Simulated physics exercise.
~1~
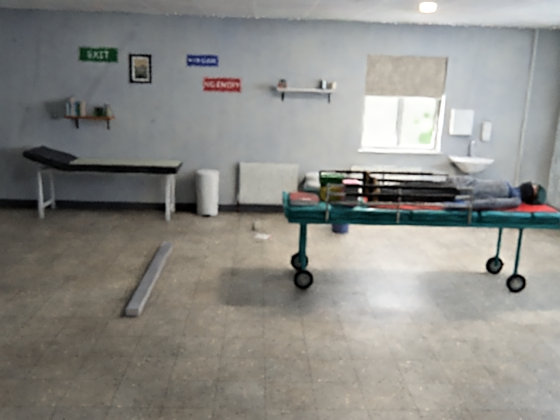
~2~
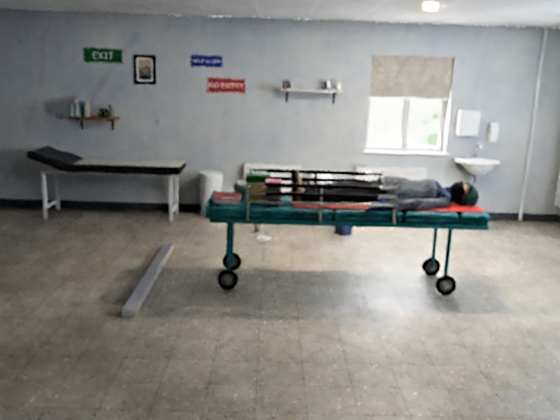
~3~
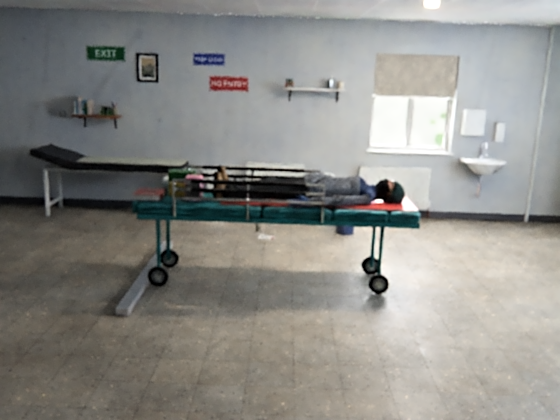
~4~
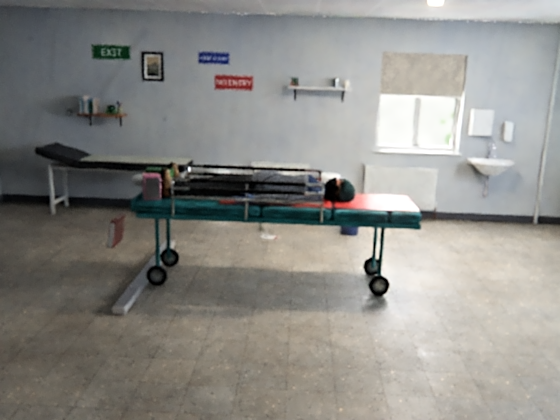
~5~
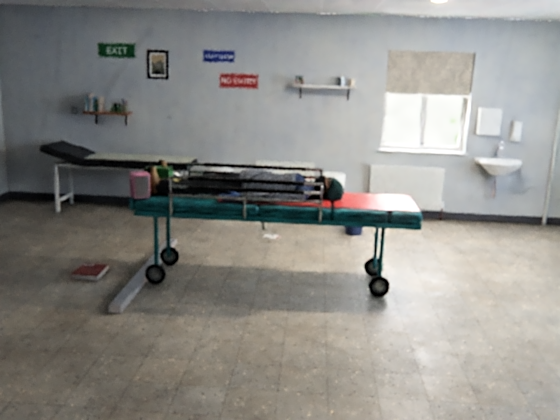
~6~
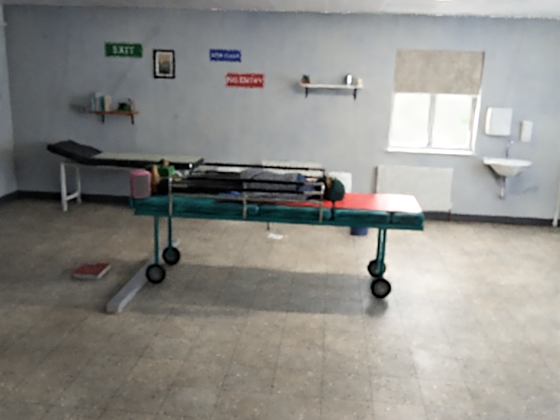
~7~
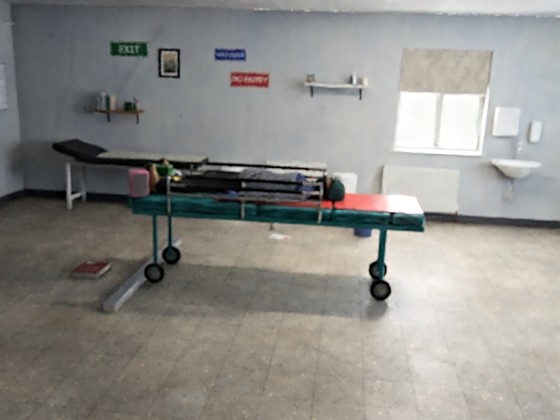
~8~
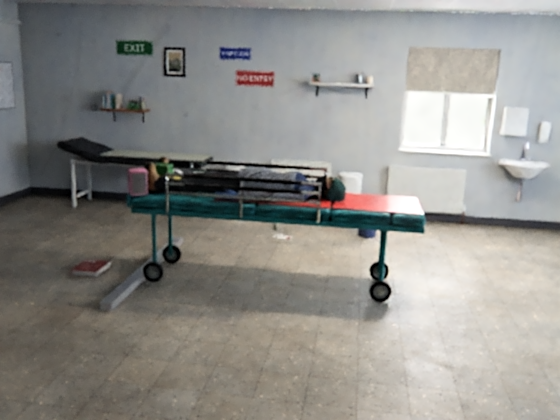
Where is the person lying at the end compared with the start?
The person starts on the right side of the view and ends left of centre, still on the trolley but shifted towards its left end, with the red surface bare behind the head.
